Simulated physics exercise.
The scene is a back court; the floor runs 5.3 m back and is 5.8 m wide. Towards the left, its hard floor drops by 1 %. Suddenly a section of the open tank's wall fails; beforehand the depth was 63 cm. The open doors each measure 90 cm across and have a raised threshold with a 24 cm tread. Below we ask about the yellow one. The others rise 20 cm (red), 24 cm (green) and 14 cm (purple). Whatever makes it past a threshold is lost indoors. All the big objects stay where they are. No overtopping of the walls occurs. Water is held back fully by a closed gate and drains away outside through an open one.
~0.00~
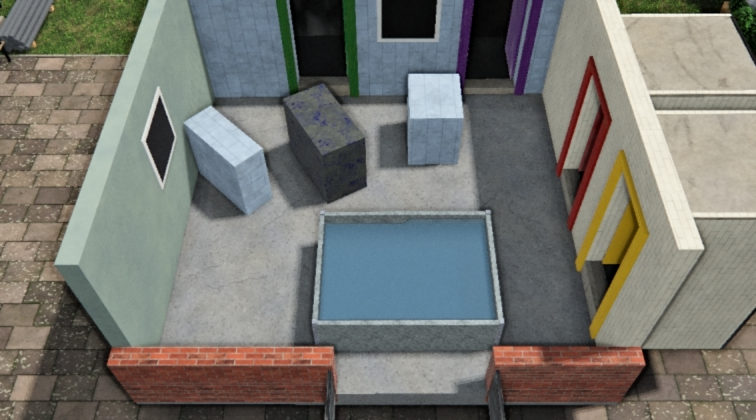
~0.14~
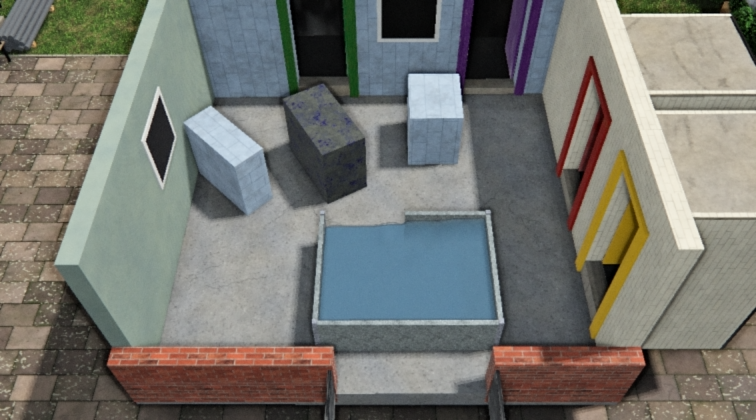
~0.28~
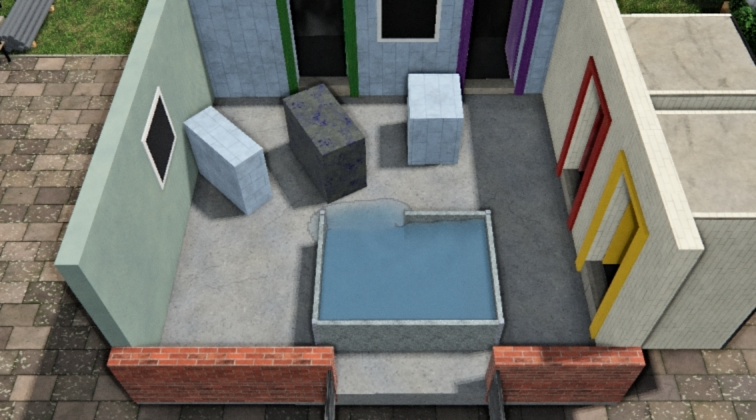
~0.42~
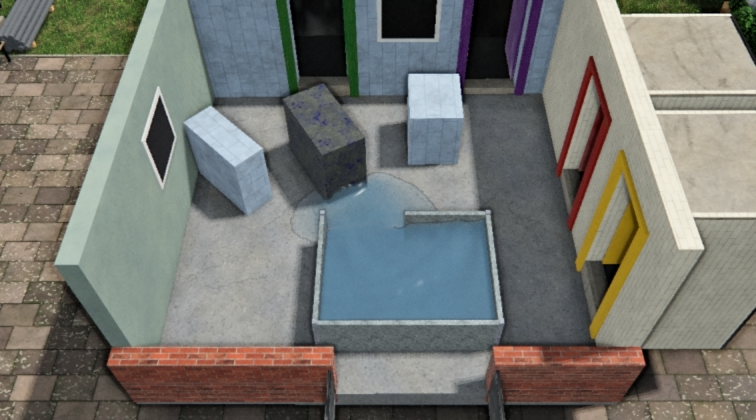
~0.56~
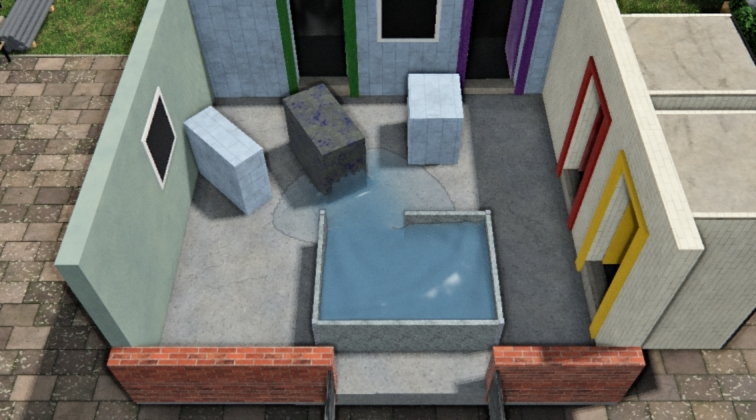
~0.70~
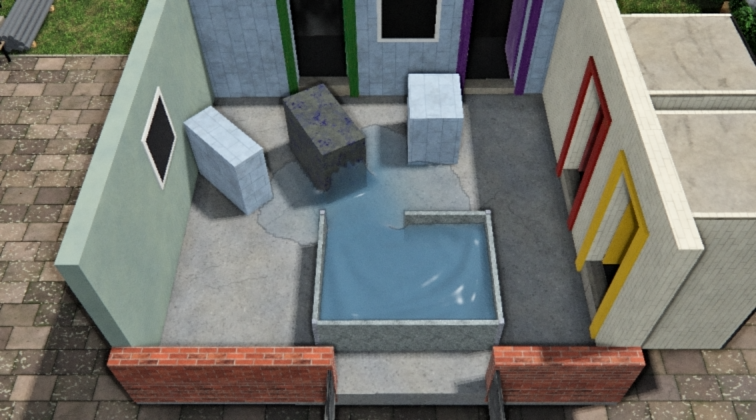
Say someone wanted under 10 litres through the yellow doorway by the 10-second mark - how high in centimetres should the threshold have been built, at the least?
They should have built it at least 6 cm high.
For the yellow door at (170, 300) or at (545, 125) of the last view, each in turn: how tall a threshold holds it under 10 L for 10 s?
Roughly 10.0 cm, then roughly 8.5 cm.
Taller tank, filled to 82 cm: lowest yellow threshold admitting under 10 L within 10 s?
9.5 cm.
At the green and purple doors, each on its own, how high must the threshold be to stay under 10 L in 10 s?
You'd want some 11.5 cm at green and some 8.0 cm at purple.
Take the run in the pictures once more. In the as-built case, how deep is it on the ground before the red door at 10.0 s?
About 8.0 cm.
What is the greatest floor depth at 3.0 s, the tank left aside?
Up to some 30 centimetres, I'd say.
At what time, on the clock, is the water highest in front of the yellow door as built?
It peaks at about 9.0 s.
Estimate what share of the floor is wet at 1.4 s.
Roughly 25 percent of the floor is wet.
After 1.4 s water covers 25 % of the floor, deepest (52 cm) near (342, 201); it has not reached the yellow door.
After 3.0 s water covers 70 % of the floor, deepest (30 cm) near (342, 201); 4 cm at the yellow door, 0 litres in over its 27 cm threshold.
After 10.0 s water covers 95 % of the floor, deepest (16 cm) near (206, 144); 8 cm at the yellow door, 0 litres in over its 27 cm threshold.
At the yellow door as built, the water arrived by 2.7 s and peaked near 10 cm at 9.2 s.
With a threshold of 5.5 cm, 12 litres would have come in within the 10 s; with 6.5 cm, 8 litres. So under 10 litres takes about 6 cm.
